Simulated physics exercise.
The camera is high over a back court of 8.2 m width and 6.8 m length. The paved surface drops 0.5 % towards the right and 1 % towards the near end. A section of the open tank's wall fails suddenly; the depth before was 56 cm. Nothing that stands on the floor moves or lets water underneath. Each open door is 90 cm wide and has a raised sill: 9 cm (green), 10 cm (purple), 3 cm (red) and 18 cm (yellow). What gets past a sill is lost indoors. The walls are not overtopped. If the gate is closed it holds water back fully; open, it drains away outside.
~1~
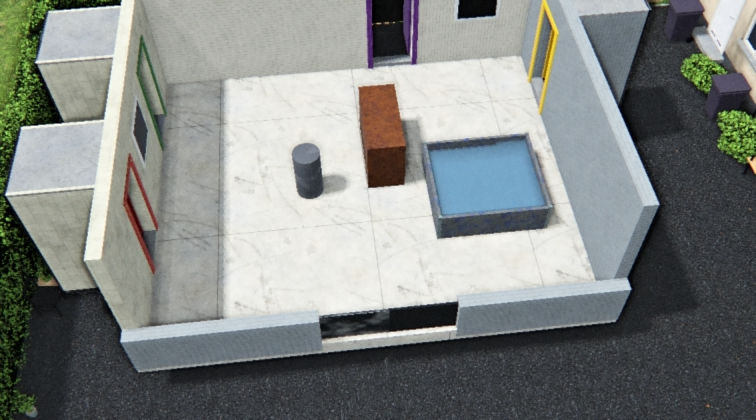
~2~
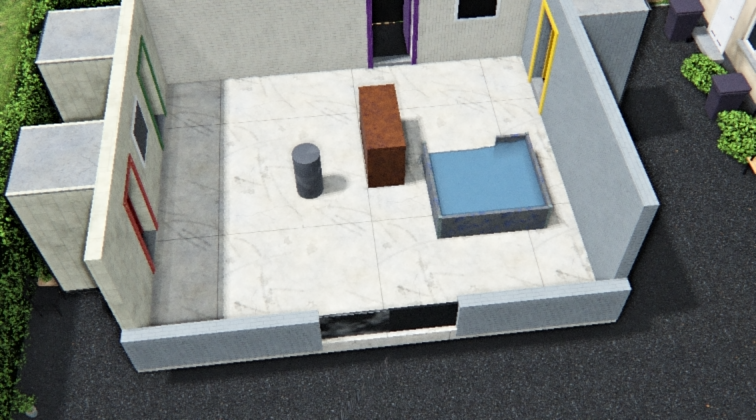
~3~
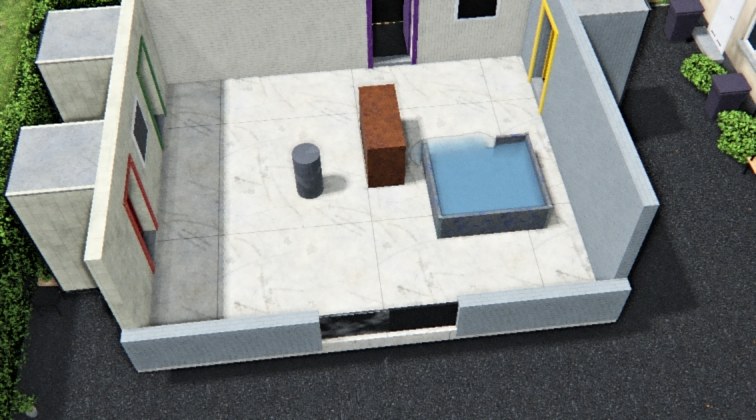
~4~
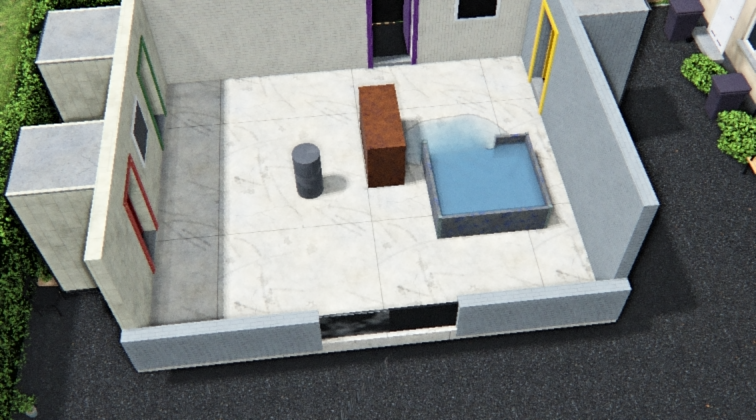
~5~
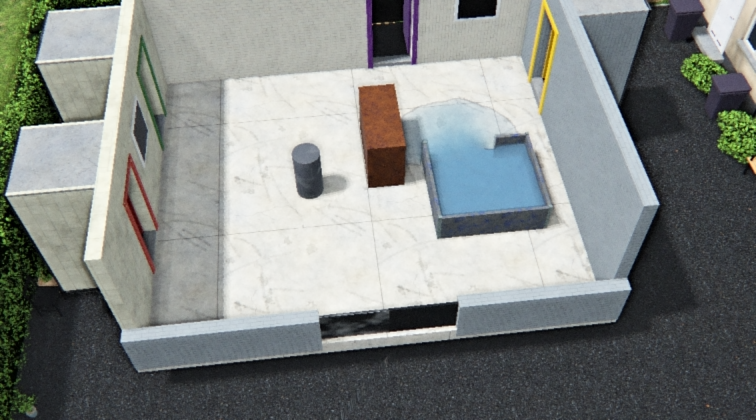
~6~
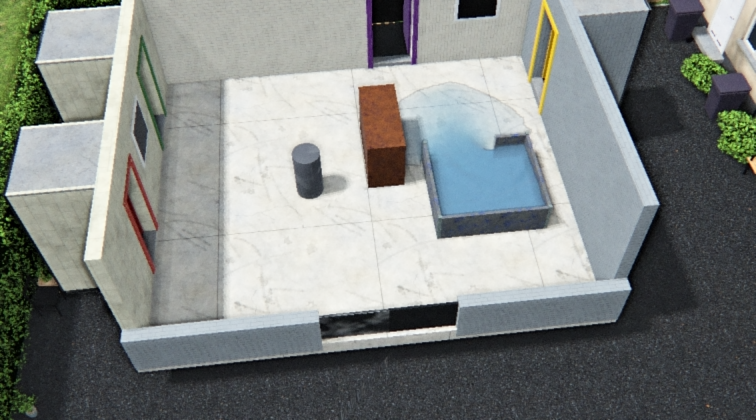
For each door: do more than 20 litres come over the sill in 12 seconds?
The water let in: At the green door it keeps below the limit; at the purple door it exceeds the limit; at the red door it stays under the limit; at the yellow door it keeps below the limit.
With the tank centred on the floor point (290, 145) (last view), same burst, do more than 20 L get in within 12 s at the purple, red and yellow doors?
Then: Purple under, red under, yellow under.
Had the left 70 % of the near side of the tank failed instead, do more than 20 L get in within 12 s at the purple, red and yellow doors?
Against that limit: Purple below, red above, yellow under.
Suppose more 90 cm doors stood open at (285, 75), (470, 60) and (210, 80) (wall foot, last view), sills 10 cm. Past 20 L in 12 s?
In that order: Not over, over, below.
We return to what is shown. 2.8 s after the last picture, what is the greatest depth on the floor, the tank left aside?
About 21 cm.
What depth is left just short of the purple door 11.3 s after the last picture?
Some 3.0 cm.
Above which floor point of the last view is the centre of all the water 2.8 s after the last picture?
Around (449, 127).
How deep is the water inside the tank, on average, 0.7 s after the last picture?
About 35 cm.
Then, 0.7 s after the last picture water covers 20 % of the floor and is deepest (28 cm) near (427, 65); green door not reached, purple door 17 cm at the sill, 1 L in, red door not reached, yellow door 4 cm at the sill, 0 L in.
Then, 1.5 s after the last picture water covers 20 % of the floor and is deepest (32 cm) near (511, 59); green door not reached, purple door 27 cm at the sill, 50 L in, red door not reached, yellow door 5 cm at the sill, 0 L in.
Then, 2.8 s after the last picture water covers 30 % of the floor and is deepest (21 cm) near (512, 64); green door not reached, purple door 19 cm at the sill, 141 L in, red door not reached, yellow door 12 cm at the sill, 0 L in.
Then, 6.3 s after the last picture water covers 60 % of the floor and is deepest (16 cm) near (599, 303); green door 5 cm at the sill, 0 L in, purple door 8 cm at the sill, 171 L in, red door 2 cm at the sill, 0 L in, yellow door 9 cm at the sill, 0 L in.
Then, 11.3 s after the last picture water covers 90 % of the floor and is deepest (10 cm) near (599, 303); green door 3 cm at the sill, 0 L in, purple door 3 cm at the sill, 171 L in, red door 2 cm at the sill, 0 L in, yellow door 6 cm at the sill, 0 L in.
